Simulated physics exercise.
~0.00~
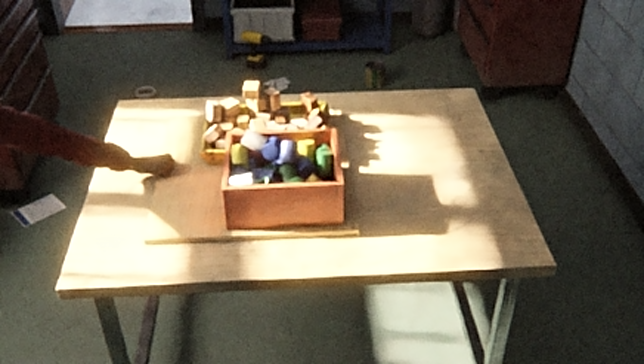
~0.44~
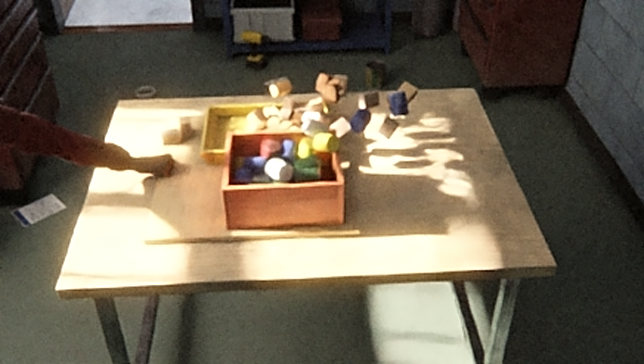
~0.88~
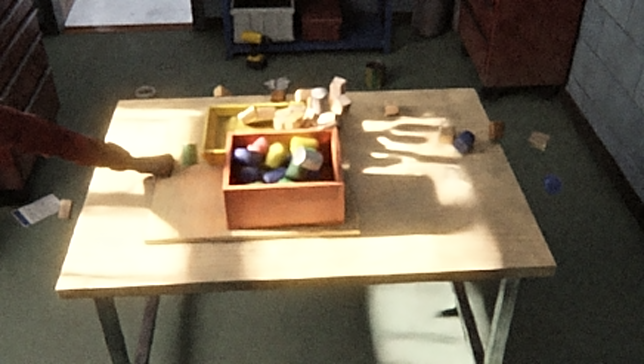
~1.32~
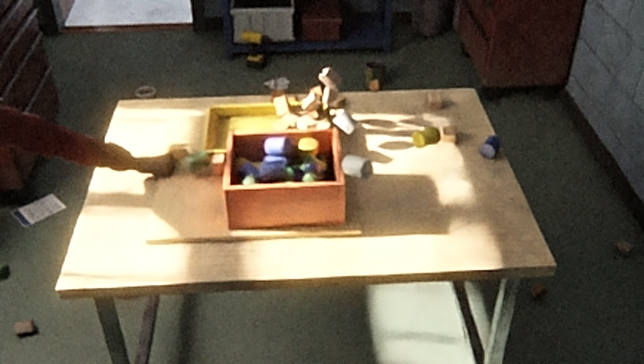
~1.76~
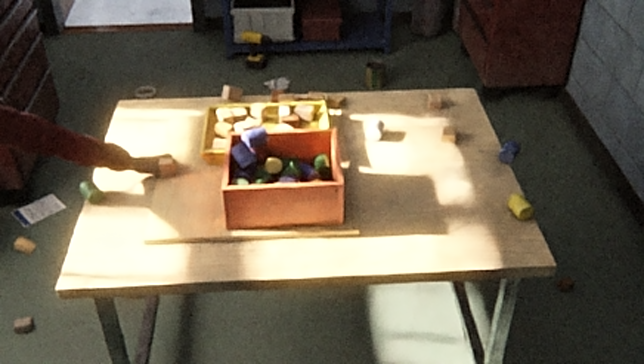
Blocks and small colored pieces bounced out of a yellow crate and an orange crate on a wooden table, scattering across the top and onto the floor while an arm reached in from the left, and both crates ended up still partly filled.
